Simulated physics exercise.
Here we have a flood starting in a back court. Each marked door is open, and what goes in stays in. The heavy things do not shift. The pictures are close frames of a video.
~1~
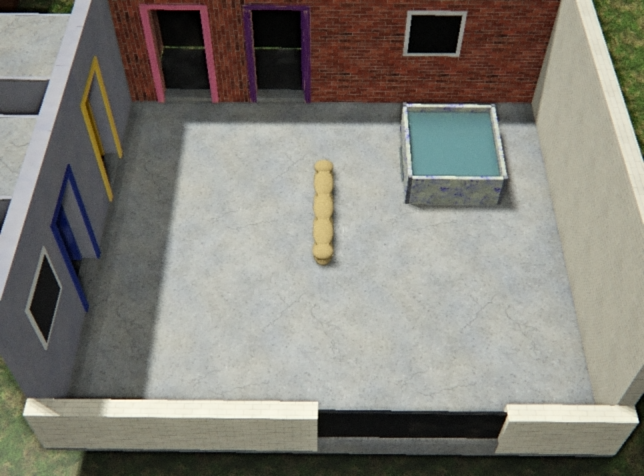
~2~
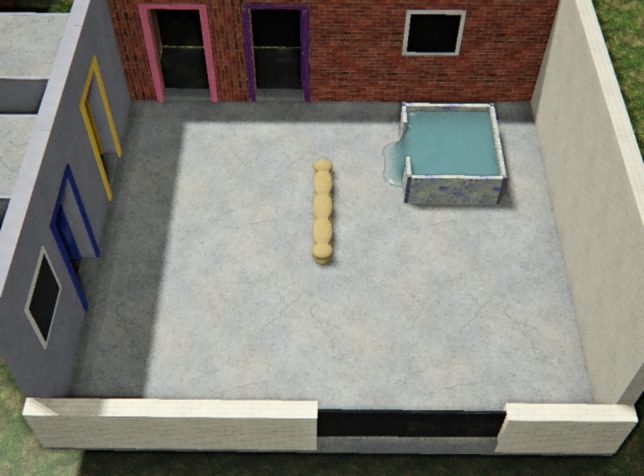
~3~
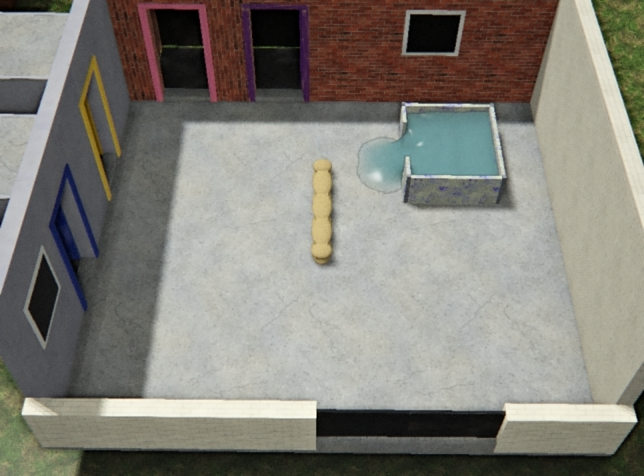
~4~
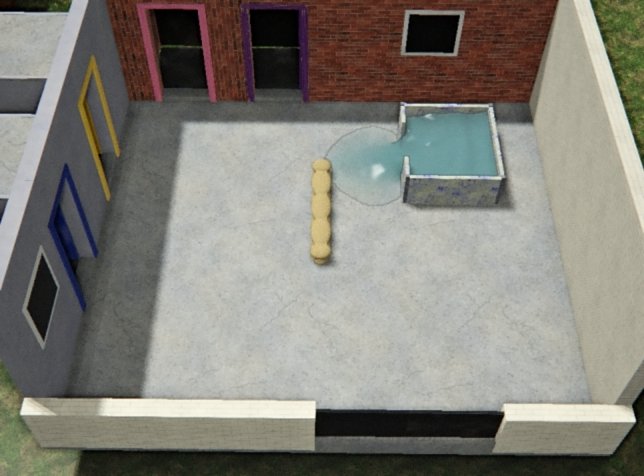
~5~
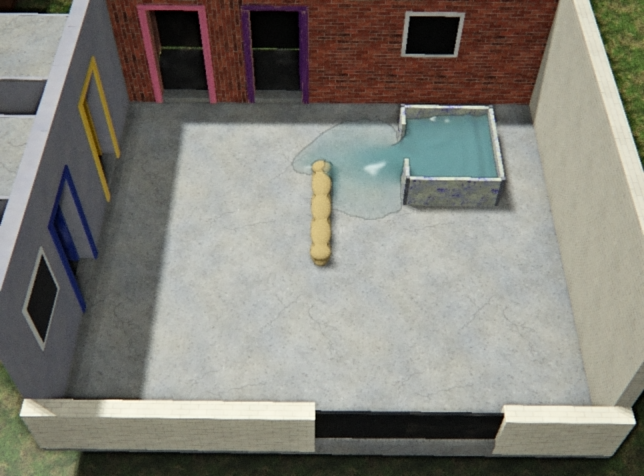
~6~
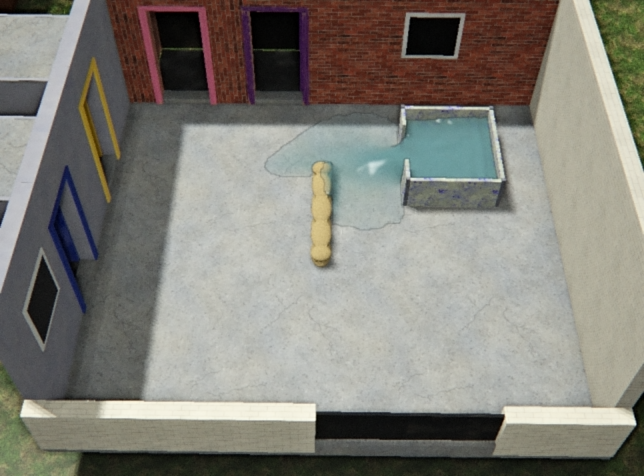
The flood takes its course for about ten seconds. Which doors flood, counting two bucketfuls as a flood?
The yellow door holds within the limit; the pink door holds within the limit; the purple door holds within the limit; the blue door holds within the limit.
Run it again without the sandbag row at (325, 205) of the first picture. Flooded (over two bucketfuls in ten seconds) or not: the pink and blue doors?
One by one: Pink door stays under, blue door goes over.
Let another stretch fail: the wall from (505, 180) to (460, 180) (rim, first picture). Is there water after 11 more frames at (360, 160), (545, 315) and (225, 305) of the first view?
One after the other: Not flooded, under water, free of water.
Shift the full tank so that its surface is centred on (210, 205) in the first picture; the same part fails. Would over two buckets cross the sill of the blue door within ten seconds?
The blue door goes over.
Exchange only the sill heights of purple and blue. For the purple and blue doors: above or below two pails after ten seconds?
One by one: Purple door takes more; blue door stays under.
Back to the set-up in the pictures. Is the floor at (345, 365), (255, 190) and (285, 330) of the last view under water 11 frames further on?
In that order: Covered, awash, clear.
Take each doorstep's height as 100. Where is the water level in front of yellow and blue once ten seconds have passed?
Roughly 50 per cent, then 110 per cent.
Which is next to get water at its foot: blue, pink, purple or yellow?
I say the purple-painted one.
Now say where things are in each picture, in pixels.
Still water in the open tank at (453, 144), in the first frame.
The front is at (395, 145), out from the gap at (406, 156), in the second frame.
Water pours out at (406, 158) and has run to (364, 150), in the third frame.
Water pours out at (405, 158) and has run to (330, 157), in the fourth frame.
The front is at (300, 159), out from the gap at (405, 159), in the fifth frame.
The front is at (273, 162), out from the gap at (405, 160), in the sixth frame.
A moment on, water covers 15 % of the floor; the yellow door not reached, the pink door not reached, the purple door wet at the sill, nothing in, the blue door not reached.
Next, water covers 30 % of the floor; the yellow door wet at the sill, nothing in, the pink door wet at the sill, nothing in, the purple door wet at the sill, nothing in, the blue door not reached.
Then, water covers 35 % of the floor; the yellow door wet at the sill, nothing in, the pink door wet at the sill, nothing in, the purple door wet at the sill, nothing in, the blue door not reached.
Later, water covers 60 % of the floor; the yellow door wet at the sill, nothing in, the pink door under two buckets in, the purple door wet at the sill, nothing in, the blue door wet at the sill, nothing in.
In the end, water covers 65 % of the floor; the yellow door wet at the sill, nothing in, the pink door under two buckets in, the purple door wet at the sill, nothing in, the blue door under two buckets in.
